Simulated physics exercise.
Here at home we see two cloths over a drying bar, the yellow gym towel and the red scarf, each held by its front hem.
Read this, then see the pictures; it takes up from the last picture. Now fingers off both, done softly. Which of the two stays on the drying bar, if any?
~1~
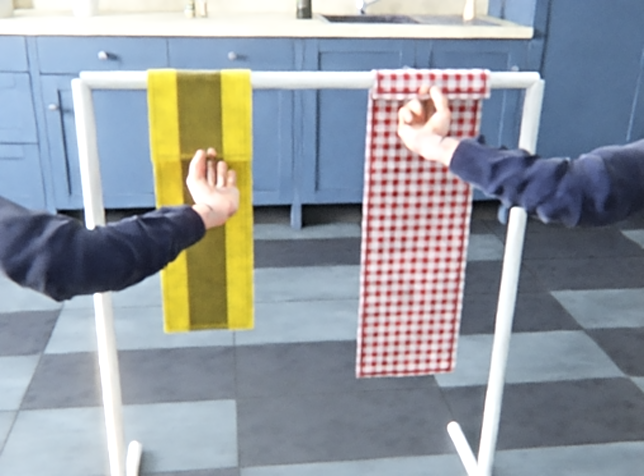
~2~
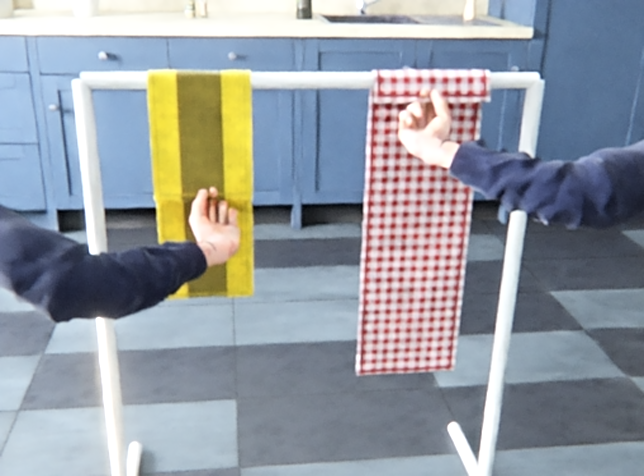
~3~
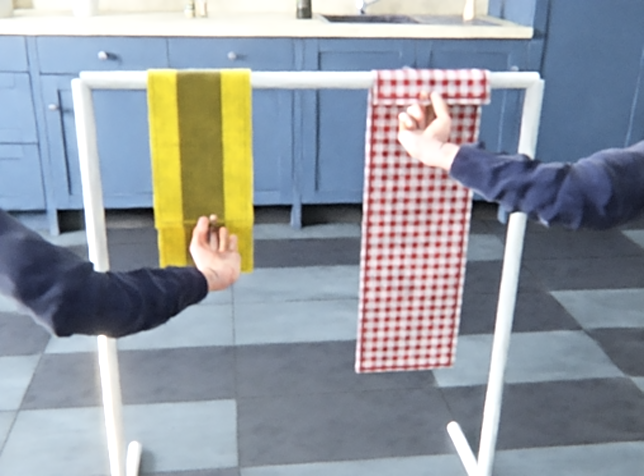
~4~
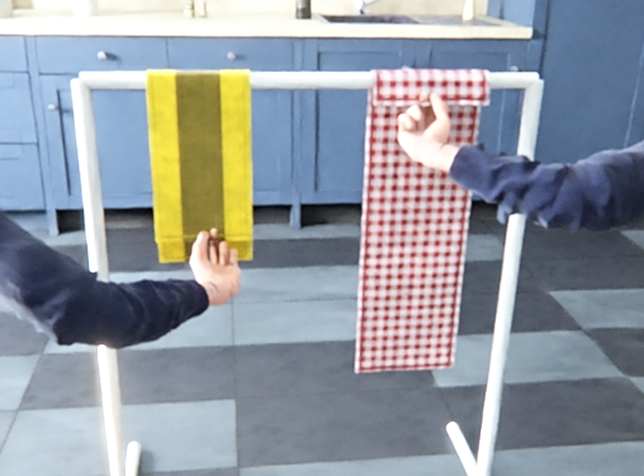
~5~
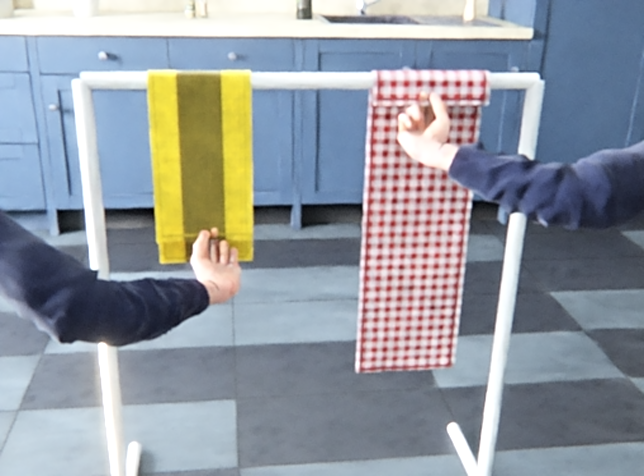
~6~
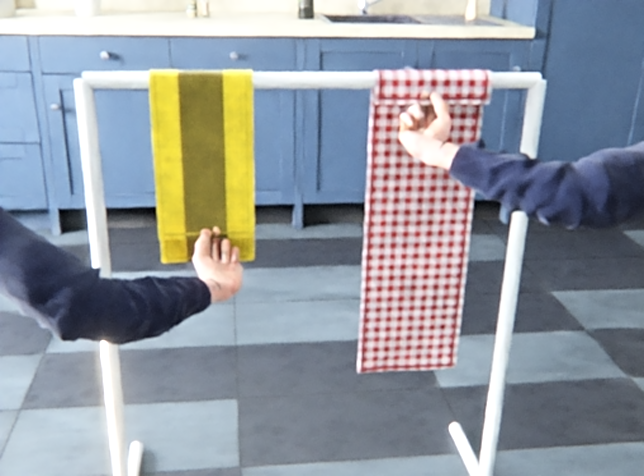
As I see it, just watch the yellow gym towel sit there. Just watch the red scarf drop down.
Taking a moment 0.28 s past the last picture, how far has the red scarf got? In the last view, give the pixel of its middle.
By that time its middle sits at (413, 293).
Then, 0.28 s later than the last view, gym towel at rest on the rail; scarf clear of the rail and dropping near (413, 292).
Then, 0.54 s later than the last view, gym towel at rest on the rail; scarf in a heap on the floor.
Finally, gym towel at rest on the rail; scarf in a heap on the floor. The yellow gym towel keeps its place and the red scarf slides off.
